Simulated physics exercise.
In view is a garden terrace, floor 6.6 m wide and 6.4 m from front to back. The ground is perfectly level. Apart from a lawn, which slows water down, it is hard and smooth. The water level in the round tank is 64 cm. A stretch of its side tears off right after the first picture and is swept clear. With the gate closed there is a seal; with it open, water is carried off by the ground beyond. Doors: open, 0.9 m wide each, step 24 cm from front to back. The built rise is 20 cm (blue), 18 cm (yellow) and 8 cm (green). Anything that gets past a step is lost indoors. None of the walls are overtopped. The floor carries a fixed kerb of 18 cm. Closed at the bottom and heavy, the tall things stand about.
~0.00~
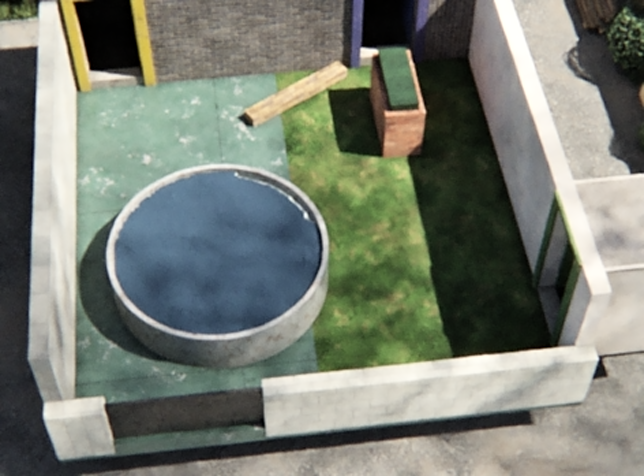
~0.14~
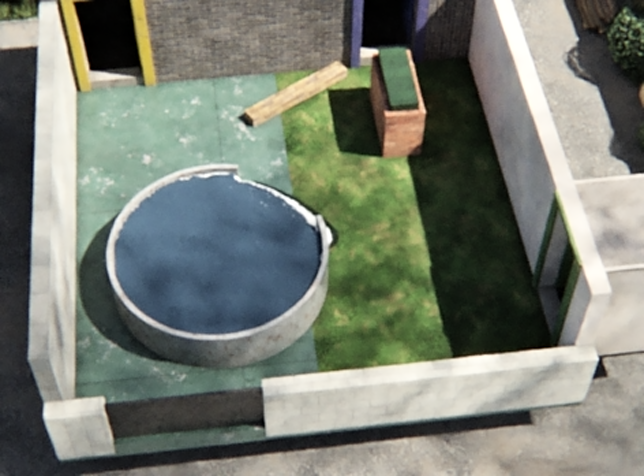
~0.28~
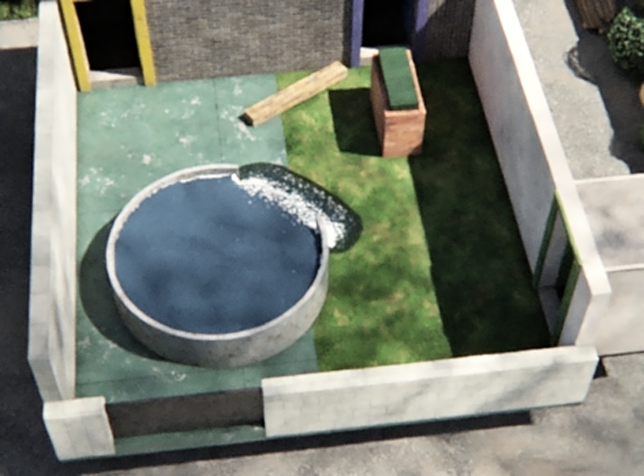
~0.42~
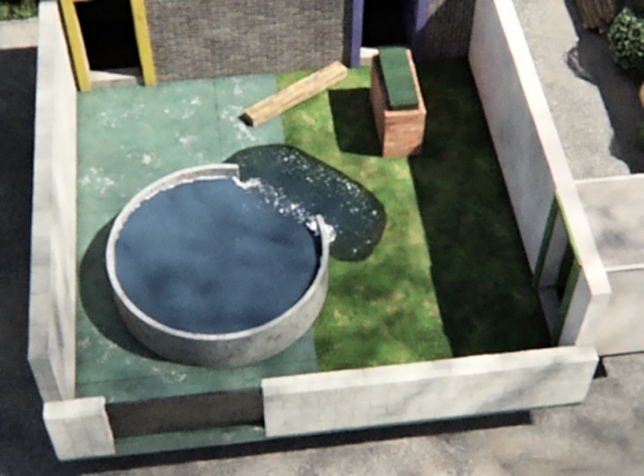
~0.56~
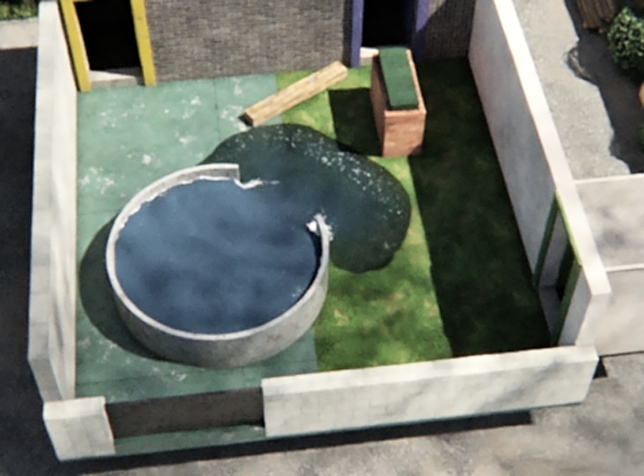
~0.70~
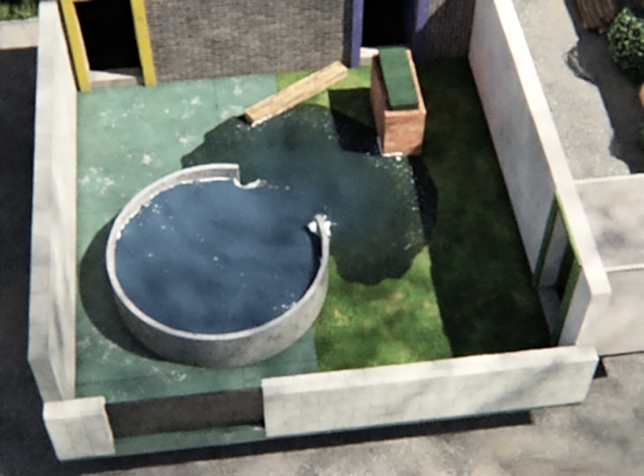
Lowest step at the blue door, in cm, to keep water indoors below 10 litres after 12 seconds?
Roughly 27 cm.
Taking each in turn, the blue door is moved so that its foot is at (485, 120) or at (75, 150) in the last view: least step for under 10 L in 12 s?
20 and 11.0 cm.
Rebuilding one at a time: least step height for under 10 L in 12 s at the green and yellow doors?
You'd want some 12.5 cm at green and some 9.5 cm at yellow.
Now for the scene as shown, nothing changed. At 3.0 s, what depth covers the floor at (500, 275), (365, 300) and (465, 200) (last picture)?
About 4, 0 and 14 cm.
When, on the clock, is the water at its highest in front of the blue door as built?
2.4 s.
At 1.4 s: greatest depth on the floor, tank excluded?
Around 34 centimetres.
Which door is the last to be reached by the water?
That would be the green one, last in line.
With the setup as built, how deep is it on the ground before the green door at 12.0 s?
Lab note: Depth approx. 13.0 cm.
After 1.4 s water covers 30 % of the floor, deepest (34 cm) near (292, 209); it has not reached the blue door.
After 3.0 s water covers 50 % of the floor, deepest (32 cm) near (362, 141); 24 cm at the blue door, 27 litres in over its 20 cm step.
After 12.0 s water covers 100 % of the floor, deepest (20 cm) near (89, 361); 10 cm at the blue door, 42 litres in over its 20 cm step.
At the blue door as built, the water arrived by 1.6 s and peaked near 27 cm at 2.4 s.
With a step of 24.5 cm, 17 litres would have come in within the 12 s; with 33.5 cm, 1 litre. So under 10 litres takes about 27 cm.
